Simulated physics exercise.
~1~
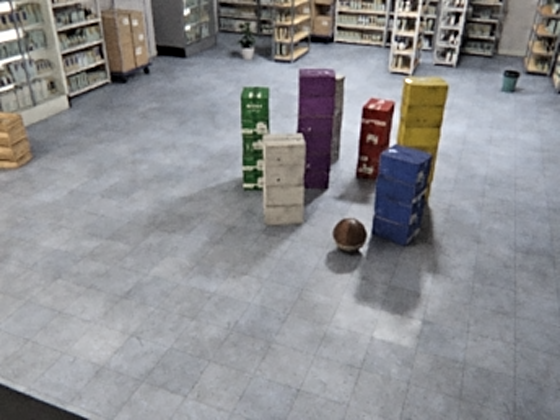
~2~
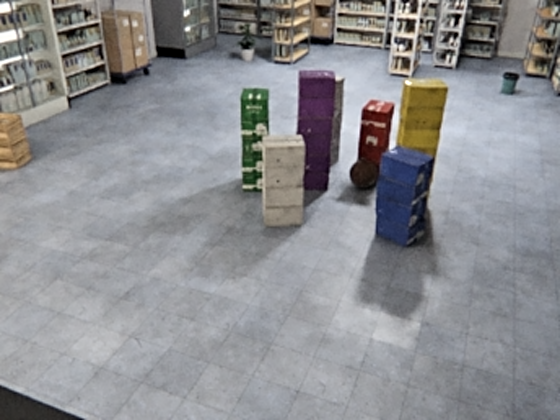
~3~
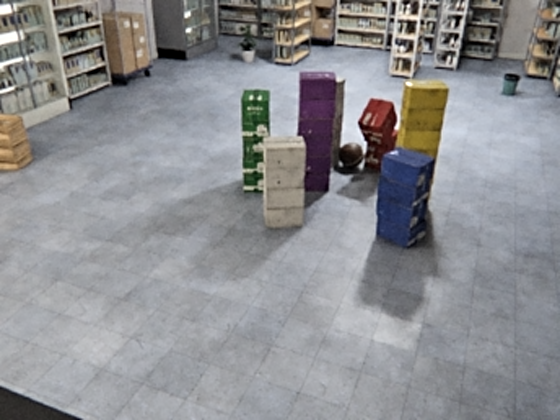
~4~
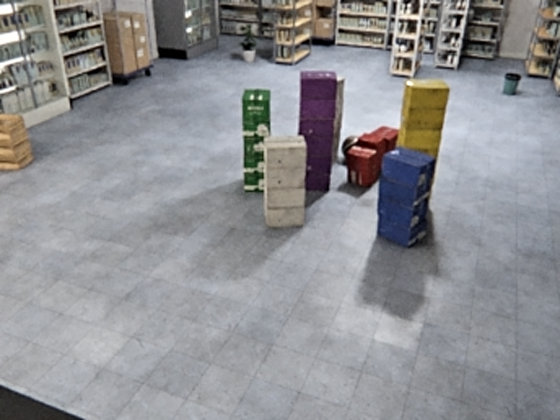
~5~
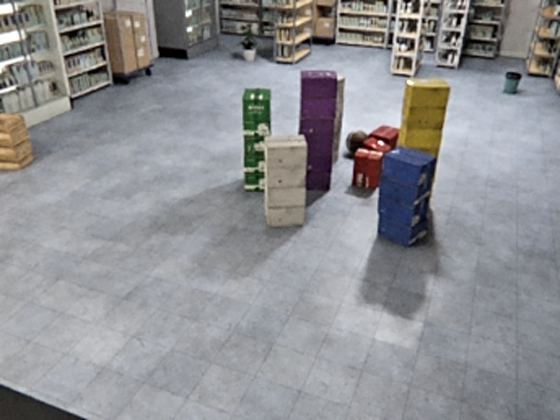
Brown ball rolling between stacks of coloured parcels and toppling the red stack, while the green, purple, yellow and blue stacks stay standing.
